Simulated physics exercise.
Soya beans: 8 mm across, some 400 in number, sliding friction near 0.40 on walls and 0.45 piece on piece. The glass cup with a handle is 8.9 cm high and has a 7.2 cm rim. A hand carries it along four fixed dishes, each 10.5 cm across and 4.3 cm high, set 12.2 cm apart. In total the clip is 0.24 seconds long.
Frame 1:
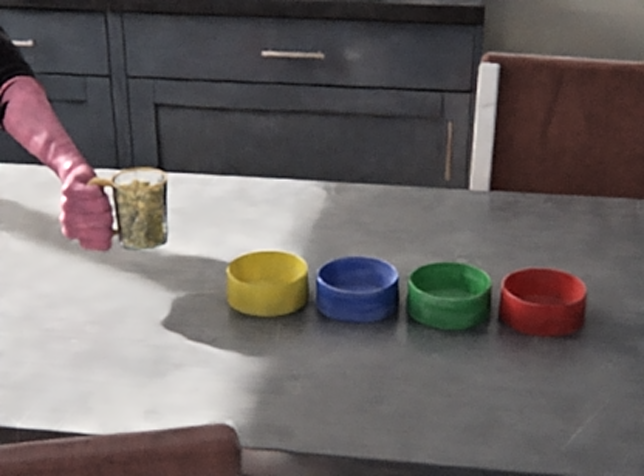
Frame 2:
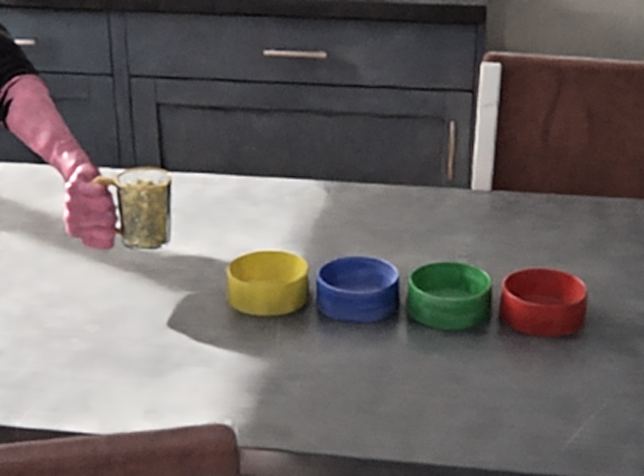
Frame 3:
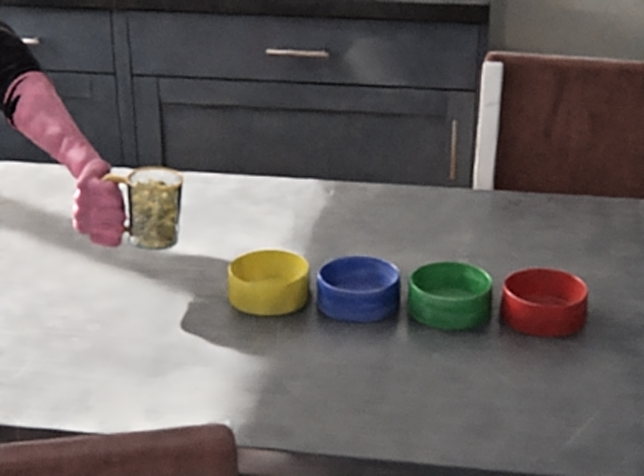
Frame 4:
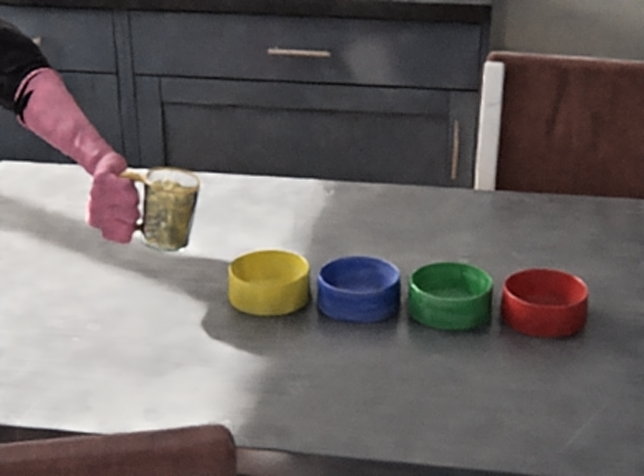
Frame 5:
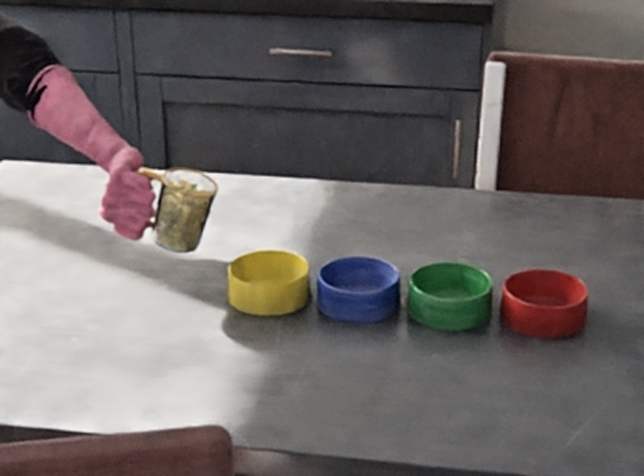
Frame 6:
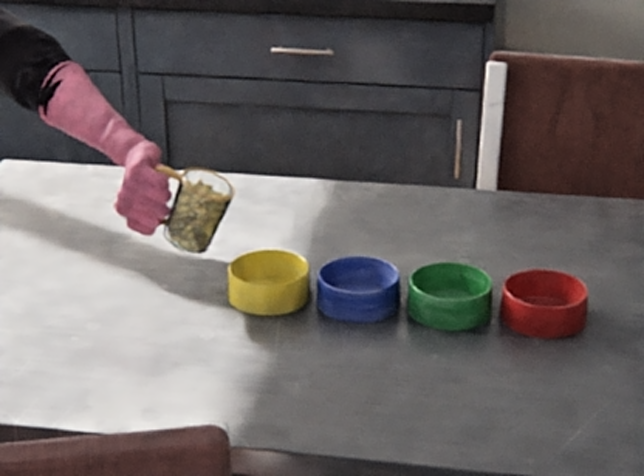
At first, a pink-gloved hand holds a glass cup of soya beans upright by its handle, left of a row of yellow, blue, green and red dishes on a grey table. The hand then moves the cup a short way right, gradually tilting it toward the yellow dish, with the beans still inside.
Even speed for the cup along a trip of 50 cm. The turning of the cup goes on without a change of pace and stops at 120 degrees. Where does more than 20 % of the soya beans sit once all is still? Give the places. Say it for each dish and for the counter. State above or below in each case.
Red: A share larger than a fifth. Blue: A share of a fifth at most. Green: A share larger than a fifth. Yellow: A share of a fifth at most. Counter: A share of a fifth at most.
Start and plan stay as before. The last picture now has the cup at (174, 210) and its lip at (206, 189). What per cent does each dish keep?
Red 0; blue 10; green 80; yellow 0.
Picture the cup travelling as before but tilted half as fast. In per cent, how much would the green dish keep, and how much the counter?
Result: Green dish 0, counter 10.
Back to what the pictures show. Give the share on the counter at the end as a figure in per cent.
About 15 percent.
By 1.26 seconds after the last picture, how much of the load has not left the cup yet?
Close to 0 per cent of the load, I'd guess.
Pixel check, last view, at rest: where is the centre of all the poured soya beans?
Roughly (532, 307).
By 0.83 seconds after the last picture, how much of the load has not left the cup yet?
Roughly 55 percent.
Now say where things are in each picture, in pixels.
In the first picture, cup at (141, 210), tilt 0 degrees, lip at (166, 181), moved 0.0 cm; middle of the pieces at (142, 212); yellow dish at (267, 268); blue dish at (358, 274); green dish at (450, 280); red dish at (544, 287).
In the second picture, cup at (145, 210), tilt 1 degrees, lip at (170, 181), moved 0.4 cm; middle of the pieces at (145, 211).
In the third picture, cup at (155, 210), tilt 5 degrees, lip at (182, 183), moved 1.6 cm; middle of the pieces at (155, 211).
In the fourth picture, cup at (169, 211), tilt 10 degrees, lip at (199, 187), moved 3.5 cm; middle of the pieces at (169, 212).
In the fifth picture, cup at (183, 211), tilt 16 degrees, lip at (216, 191), moved 5.4 cm; middle of the pieces at (182, 213).
In the sixth picture, cup at (197, 212), tilt 22 degrees, lip at (233, 195), moved 7.4 cm; middle of the pieces at (197, 213); yellow dish at (269, 267); blue dish at (359, 274); green dish at (451, 281); red dish at (546, 288).
Then, 0.50 s after the last picture, tilt 83 degrees; cup holds 100 %.
Then, 0.83 s after the last picture, tilt 119 degrees; cup holds 55 %, green 40 %.
Then, 1.26 s after the last picture, tilt 120 degrees; cup holds 0 %, red 55 %, green 35 %.
In the end, red 55 %, blue 0 %, green 35 %, yellow 0 %, counter 15 %.
